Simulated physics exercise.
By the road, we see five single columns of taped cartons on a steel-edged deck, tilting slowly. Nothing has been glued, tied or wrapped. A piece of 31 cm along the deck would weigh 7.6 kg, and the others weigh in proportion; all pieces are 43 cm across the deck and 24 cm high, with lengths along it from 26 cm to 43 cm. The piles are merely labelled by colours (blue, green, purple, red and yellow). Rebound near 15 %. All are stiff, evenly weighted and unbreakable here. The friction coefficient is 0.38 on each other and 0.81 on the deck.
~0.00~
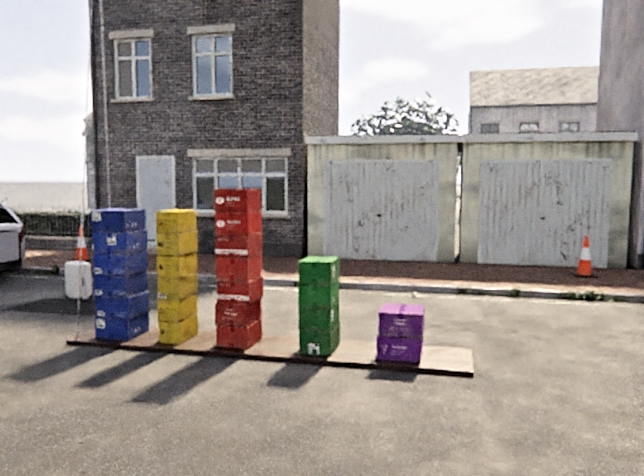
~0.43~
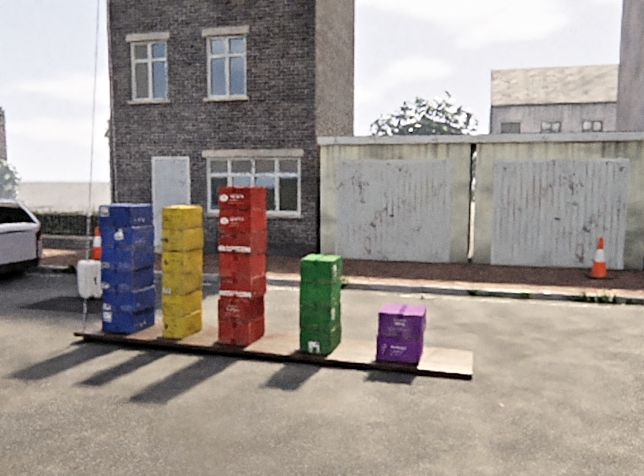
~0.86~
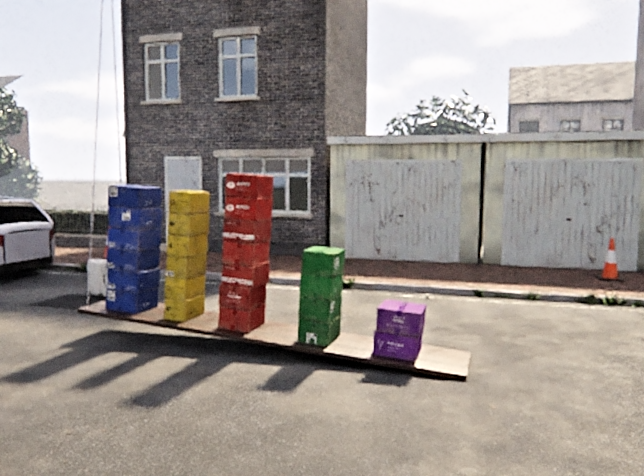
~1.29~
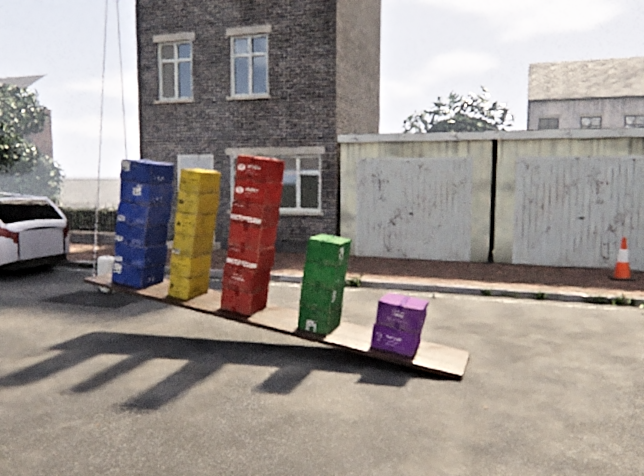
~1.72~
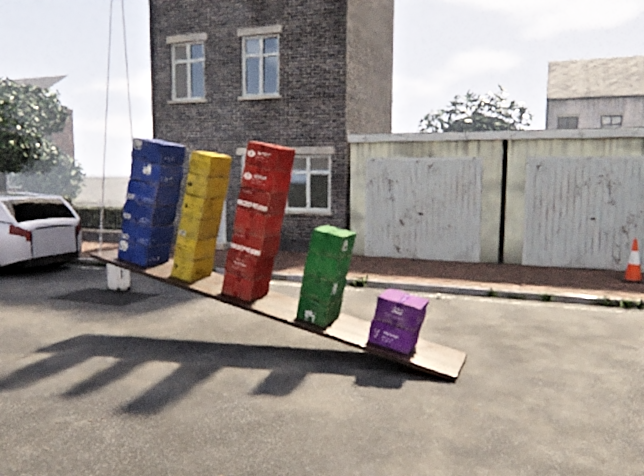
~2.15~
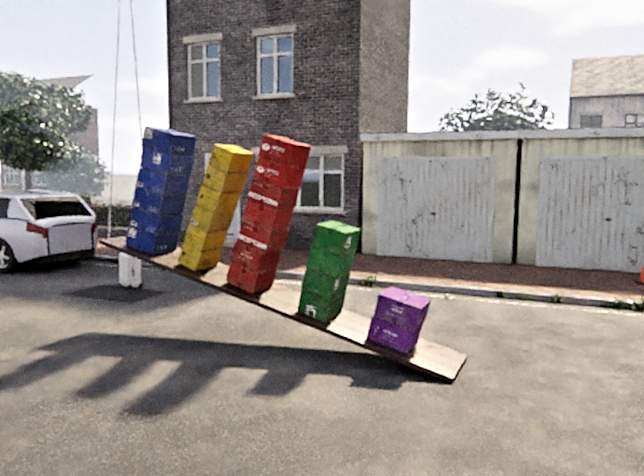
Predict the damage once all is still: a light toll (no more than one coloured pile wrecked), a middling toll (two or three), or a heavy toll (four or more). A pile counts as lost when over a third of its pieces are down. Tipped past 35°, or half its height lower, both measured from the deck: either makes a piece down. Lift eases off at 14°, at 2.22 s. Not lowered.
A heavy toll.
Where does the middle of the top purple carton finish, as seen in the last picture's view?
Last frame, centre at roughly (466, 349).
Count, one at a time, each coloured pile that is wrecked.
Exactly 4.
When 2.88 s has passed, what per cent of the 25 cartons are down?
By that time it is 50 percent.
By 2.52 s, slope 14°; none of the 25 cartons down, 13 disturbed; top yellow carton tilted 26°, 10 cm lower; top red carton tilted 14°.
By 2.88 s, slope 14°; 13 of the 25 cartons down; top yellow carton tilted 30°, 42 cm lower; top red carton tilted 17°, 24 cm lower.
By 3.52 s, slope 14°; 17 of the 25 cartons down; top red carton upside down; top green carton tilted 37°, 54 cm lower.
When it is over (4.8 s), slope 14°; 17 of the 25 cartons down; top red carton upside down; top green carton upside down. Wrecked, green, purple, red and yellow. In pixels of the last frame, middles, top green carton near (568, 379).
